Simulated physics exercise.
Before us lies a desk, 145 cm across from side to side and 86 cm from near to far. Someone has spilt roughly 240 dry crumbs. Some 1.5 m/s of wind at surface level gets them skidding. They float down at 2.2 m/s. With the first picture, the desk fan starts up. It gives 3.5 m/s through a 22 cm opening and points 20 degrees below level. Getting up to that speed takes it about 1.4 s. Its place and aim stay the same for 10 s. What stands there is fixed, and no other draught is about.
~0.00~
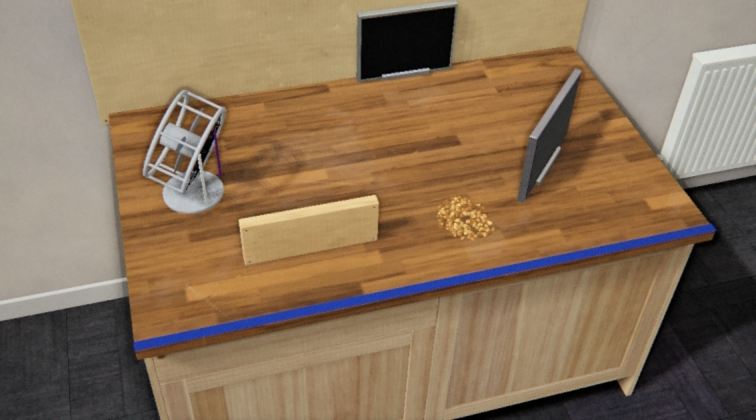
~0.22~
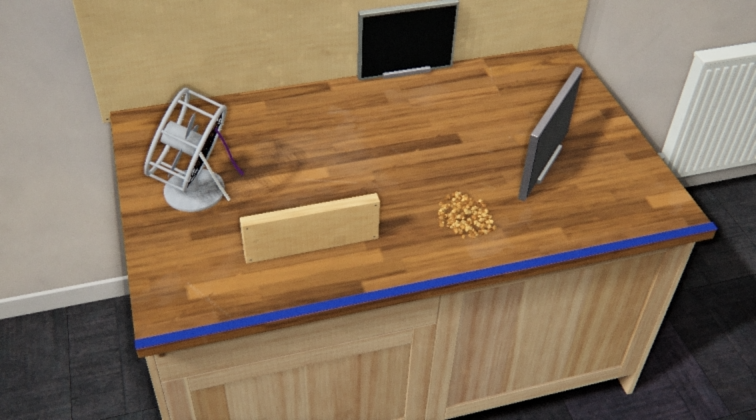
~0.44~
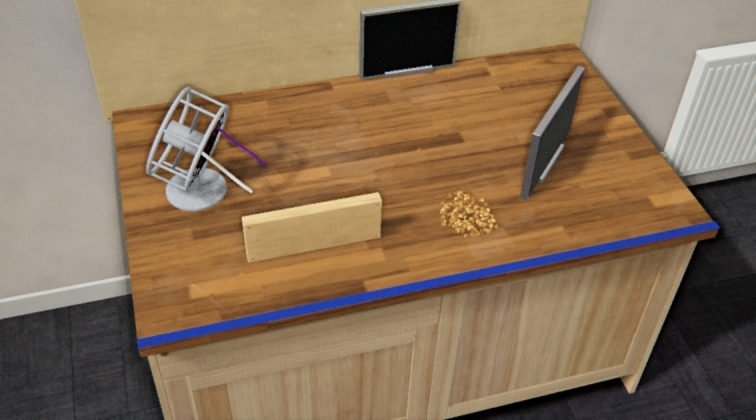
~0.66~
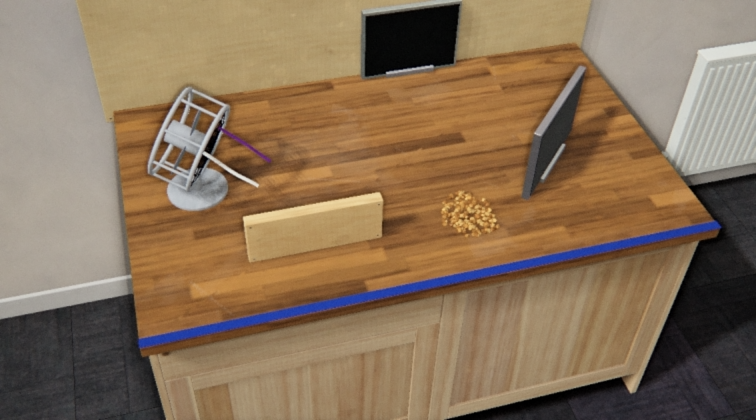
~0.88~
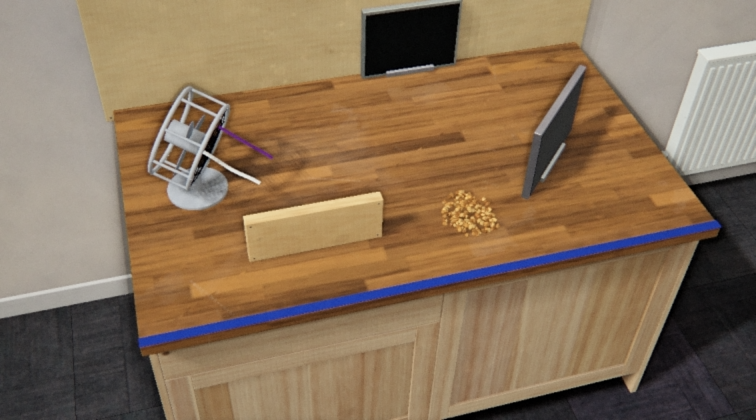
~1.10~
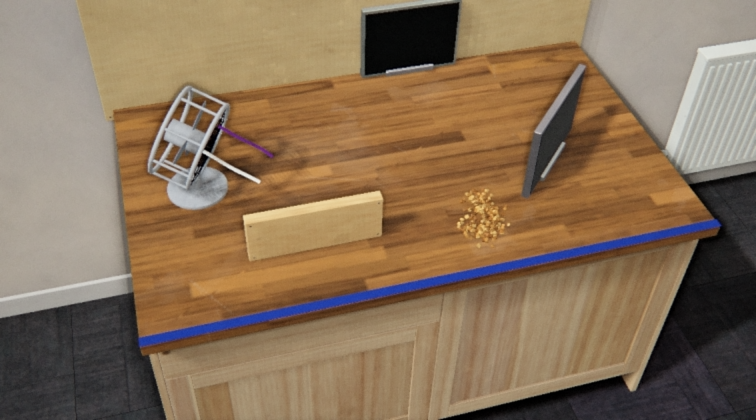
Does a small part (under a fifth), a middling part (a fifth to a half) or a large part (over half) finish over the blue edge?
A large part.
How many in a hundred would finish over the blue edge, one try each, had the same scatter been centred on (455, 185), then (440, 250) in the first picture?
About 10 and 20 in a hundred, in that order.
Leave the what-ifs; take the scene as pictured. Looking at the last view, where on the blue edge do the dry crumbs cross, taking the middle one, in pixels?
I'd put my finger close to (611, 249).
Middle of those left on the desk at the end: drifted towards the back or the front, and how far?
Moved forward, around 10 cm.
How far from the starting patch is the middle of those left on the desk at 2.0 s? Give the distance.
About 15 cm.
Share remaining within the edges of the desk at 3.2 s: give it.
It should be roughly 30 % by then.
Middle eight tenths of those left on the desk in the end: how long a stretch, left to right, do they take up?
Roughly 20 cm from left to right.
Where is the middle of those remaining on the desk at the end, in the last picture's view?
Near (510, 243).
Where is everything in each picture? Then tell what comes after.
In the first picture, the middle of the dry crumbs is near (460, 222), none has stirred yet and the mouth of the desk fan is at (185, 143).
In the second picture, the middle of the dry crumbs is near (460, 217), none has stirred yet and the blue edge is centred on (449, 285).
In the third picture, the middle of the dry crumbs is near (462, 216), none has stirred yet, the top of a laptop is at (560, 99) and the top of a board is at (313, 208).
In the fourth picture, the middle of the dry crumbs is near (463, 216) and none has stirred yet.
In the fifth picture, the middle of the dry crumbs is near (463, 215) and none has stirred yet.
In the sixth picture, the middle of the dry crumbs is near (484, 218), the farthest in sight from the desk fan is at (509, 225) and about 60 % have left their places.
After 2.0 s, 72 % are over the blue edge; the middle of those still in play is near (512, 237); 70 % have settled or left.
After 3.2 s, 74 % are over the blue edge; the middle of those still in play is near (509, 243); 76 % have settled or left.
After 5.5 s, 78 % are over the blue edge; the middle of those still in play is near (509, 243); 79 % have settled or left.
After 10.0 s, at the end, 81 % are over the blue edge; the middle of those still in play is near (510, 243).
